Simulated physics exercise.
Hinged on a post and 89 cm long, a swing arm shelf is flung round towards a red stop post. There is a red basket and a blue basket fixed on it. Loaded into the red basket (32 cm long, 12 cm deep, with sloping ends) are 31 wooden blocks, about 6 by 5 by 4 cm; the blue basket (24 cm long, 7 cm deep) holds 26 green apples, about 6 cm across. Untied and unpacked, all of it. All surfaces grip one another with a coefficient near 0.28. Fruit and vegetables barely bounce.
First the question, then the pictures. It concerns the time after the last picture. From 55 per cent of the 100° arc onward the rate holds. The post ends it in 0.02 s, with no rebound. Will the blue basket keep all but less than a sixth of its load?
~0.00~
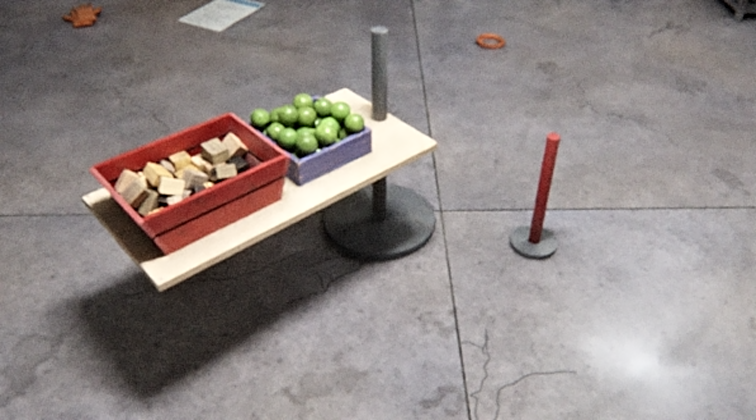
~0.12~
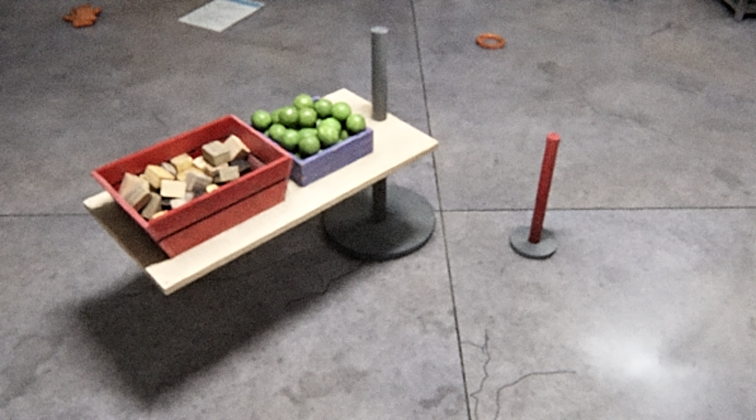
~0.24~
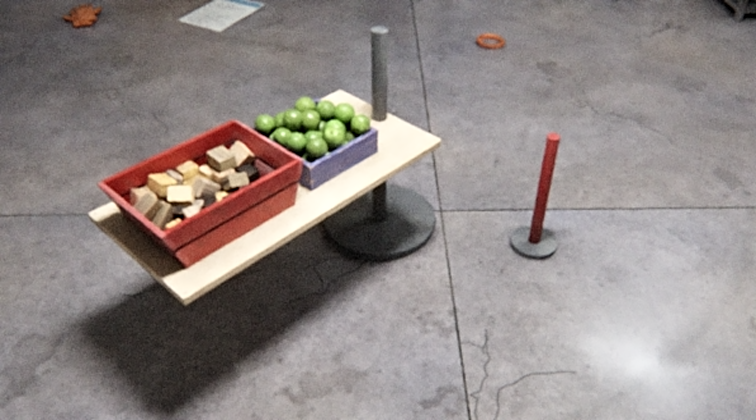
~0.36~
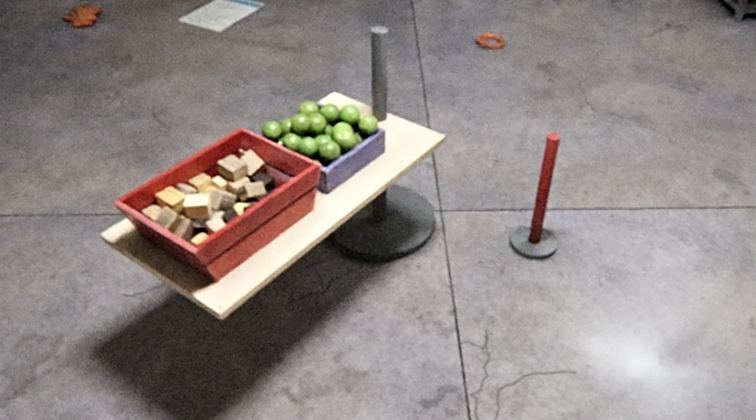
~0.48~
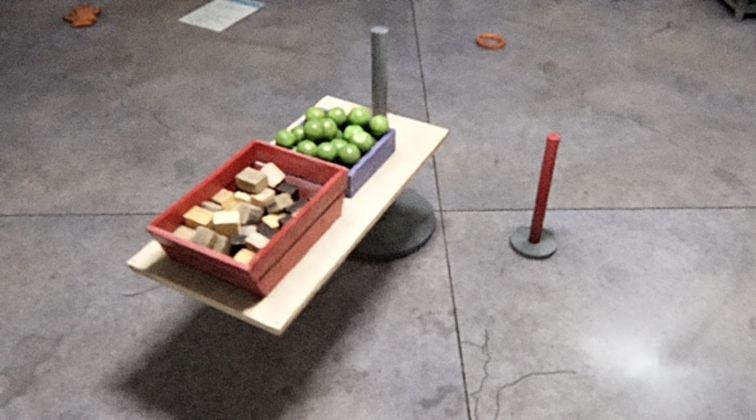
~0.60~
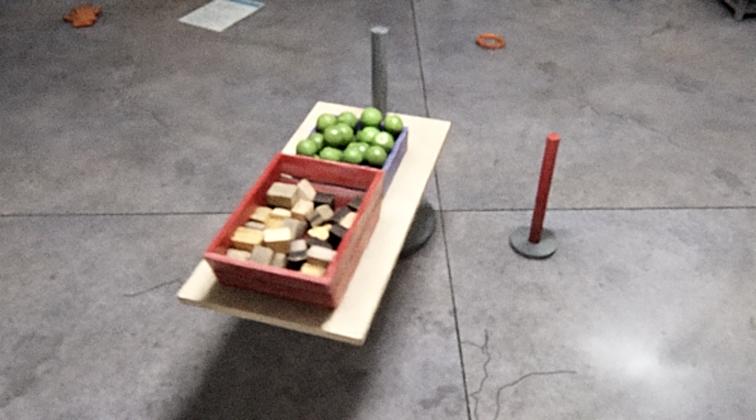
Yes, it loses under a sixth.
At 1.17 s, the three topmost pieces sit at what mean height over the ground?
Mean height: Near 56 cm.
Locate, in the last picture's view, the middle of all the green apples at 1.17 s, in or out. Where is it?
Centre: About (459, 122) px.
After 1.09 s, it reaches the stop.
After 1.17 s, 0 of 31 out of the red basket and 0 of 26 out of the blue basket.
After 1.29 s, 1 of 31 out of the red basket and 0 of 26 out of the blue basket.
After 1.51 s, 1 of 31 out of the red basket and 0 of 26 out of the blue basket.
Final count (at 1.94 s), 1 of 31 out of the red basket and 0 of 26 out of the blue basket. Asked share, 0 of 26, 0 per cent.
